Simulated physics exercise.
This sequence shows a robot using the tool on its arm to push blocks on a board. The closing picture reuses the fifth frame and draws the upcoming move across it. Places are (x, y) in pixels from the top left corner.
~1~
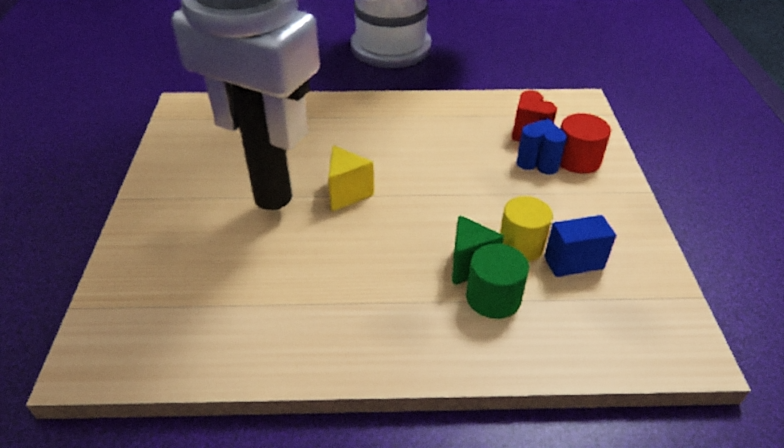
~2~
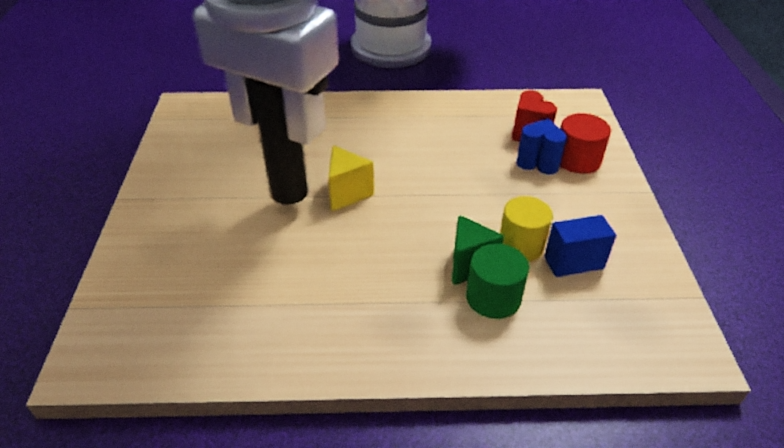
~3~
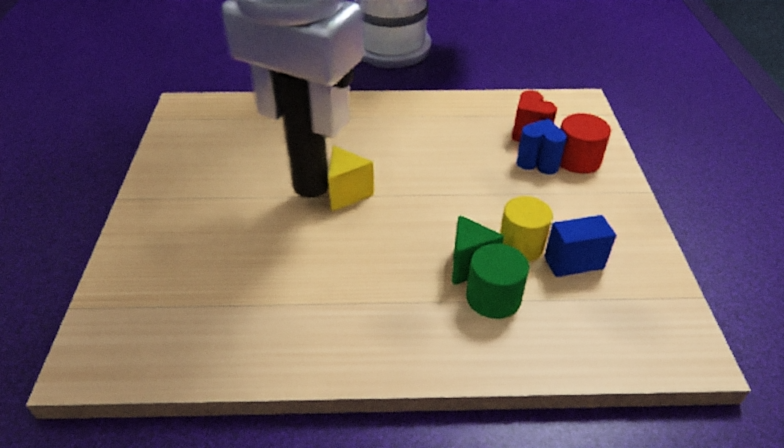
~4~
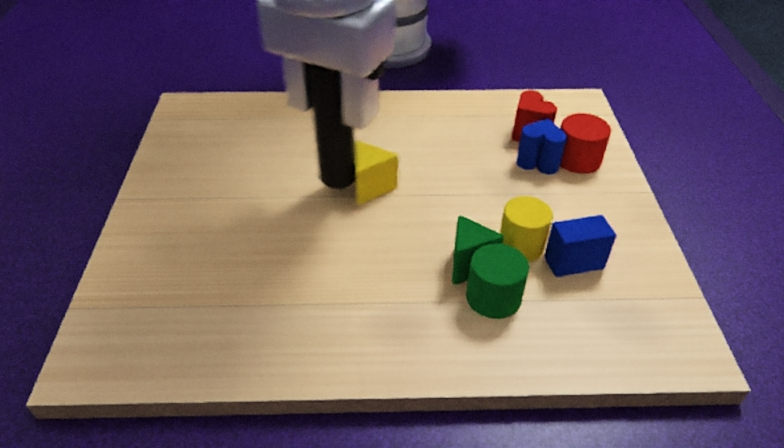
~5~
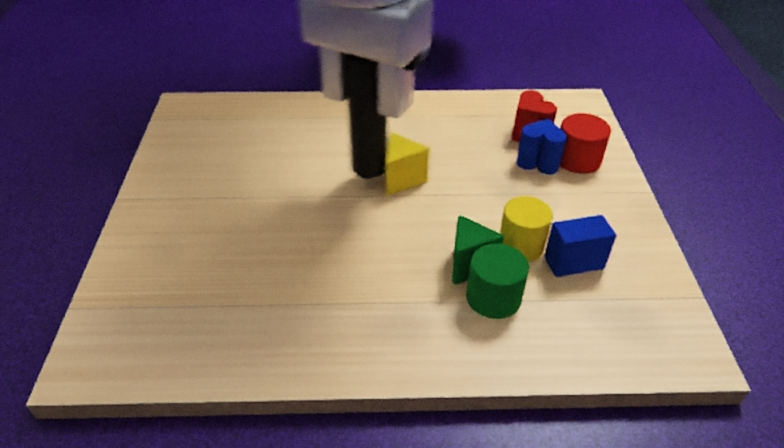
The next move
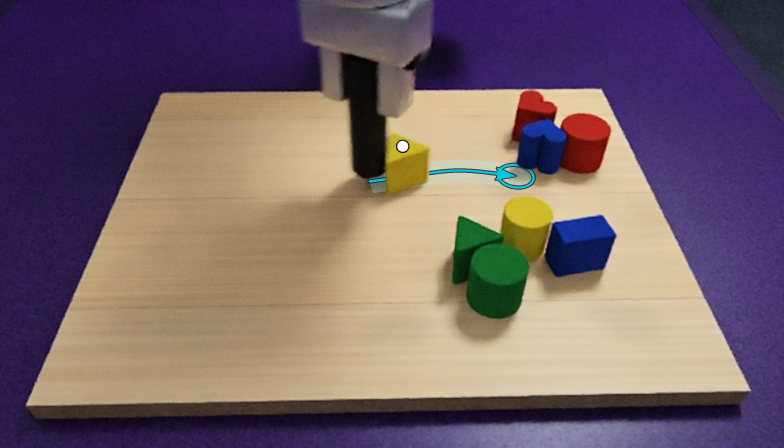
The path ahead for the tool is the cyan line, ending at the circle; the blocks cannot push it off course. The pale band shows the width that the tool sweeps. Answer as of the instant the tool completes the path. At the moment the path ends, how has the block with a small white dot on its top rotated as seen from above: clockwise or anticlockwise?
Viewed from above: Anti-clockwise.
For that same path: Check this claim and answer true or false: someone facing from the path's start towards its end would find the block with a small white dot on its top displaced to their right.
This is false.
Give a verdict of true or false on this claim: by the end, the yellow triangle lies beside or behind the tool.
My answer: True.
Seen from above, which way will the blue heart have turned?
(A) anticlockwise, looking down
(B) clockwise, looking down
Correct choice: B.
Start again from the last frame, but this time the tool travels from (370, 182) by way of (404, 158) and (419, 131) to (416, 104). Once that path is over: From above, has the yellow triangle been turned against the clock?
No.
The line goes from (370, 182) over (418, 175) and (466, 171) to (516, 176); the dot is on the yellow triangle.
On the path given first. One third of the way, tool (419, 161); yellow triangle (452, 138).
Two thirds of the way, tool (469, 157); yellow triangle (501, 132), turned 25° anticlockwise.
At the end, tool (518, 162); yellow triangle (516, 122), turned 75° anticlockwise; red heart unmoved; blue heart (551, 125), turned 45° clockwise; red cylinder (594, 126).
